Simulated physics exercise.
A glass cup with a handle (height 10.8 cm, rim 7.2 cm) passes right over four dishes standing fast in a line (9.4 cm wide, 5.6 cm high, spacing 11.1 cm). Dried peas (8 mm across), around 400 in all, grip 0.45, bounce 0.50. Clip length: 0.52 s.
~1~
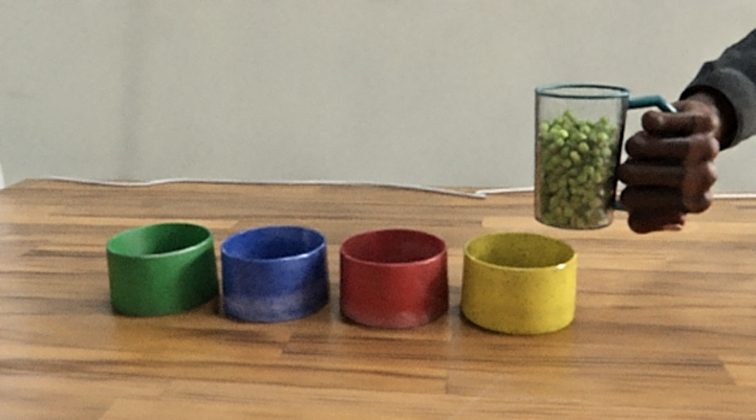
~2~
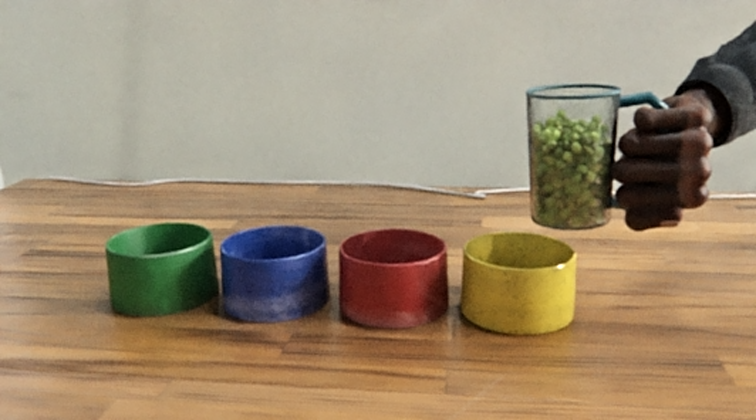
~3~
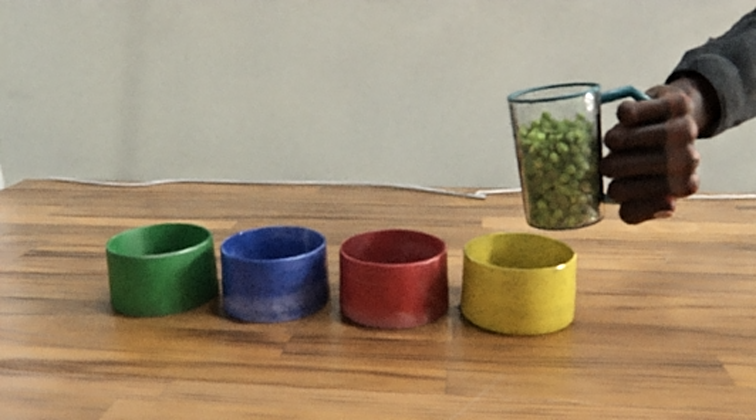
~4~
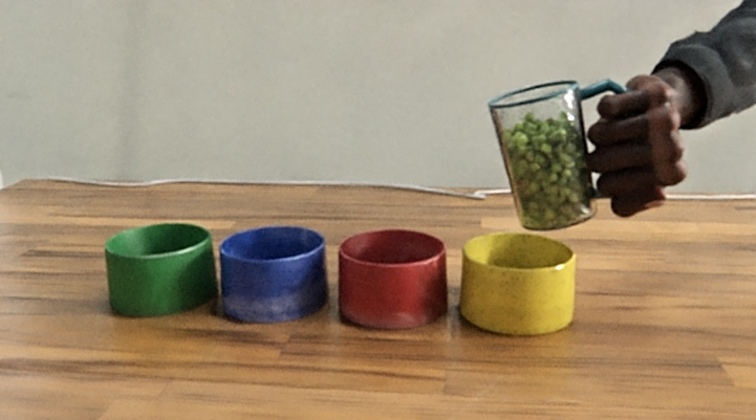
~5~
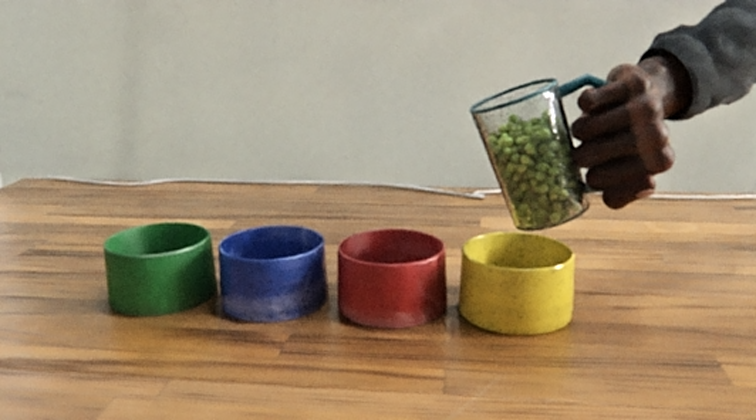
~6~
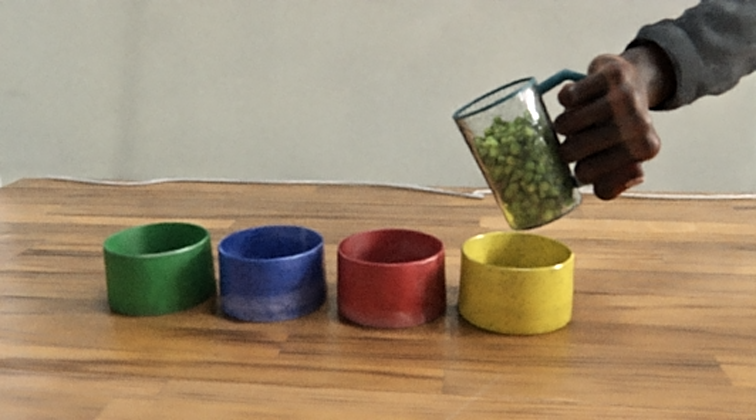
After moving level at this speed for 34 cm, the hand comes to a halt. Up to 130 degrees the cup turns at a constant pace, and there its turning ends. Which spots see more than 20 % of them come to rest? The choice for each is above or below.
My prediction: Red: Within a fifth; blue: Beyond a fifth; green: Within a fifth; yellow: Within a fifth; counter: Within a fifth.
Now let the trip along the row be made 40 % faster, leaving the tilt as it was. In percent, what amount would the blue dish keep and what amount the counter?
Shares: Blue 0, counter 10.
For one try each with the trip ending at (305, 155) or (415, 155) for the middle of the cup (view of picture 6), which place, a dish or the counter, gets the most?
Most lands at blue on the first run and at red on the second.
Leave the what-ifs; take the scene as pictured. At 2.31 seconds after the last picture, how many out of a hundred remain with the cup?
It comes to about 0 percent.
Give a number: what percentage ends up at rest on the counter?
Around 0 percent, I'd guess.
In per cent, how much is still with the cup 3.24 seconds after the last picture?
Roughly 0 per cent of the load.
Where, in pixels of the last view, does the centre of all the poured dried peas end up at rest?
Approximately (266, 271) in the last view.
Then, 1.39 s after the last picture, tilt 105 degrees; cup holds 85 %, blue 15 %.
Then, 2.31 s after the last picture, tilt 130 degrees; cup holds 0 %, blue 100 %.
Then, 3.24 s after the last picture, tilt 130 degrees; cup holds 0 %, blue 100 %.
In the end, red 0 %, blue 100 %, green 0 %, yellow 0 %, counter 0 %.
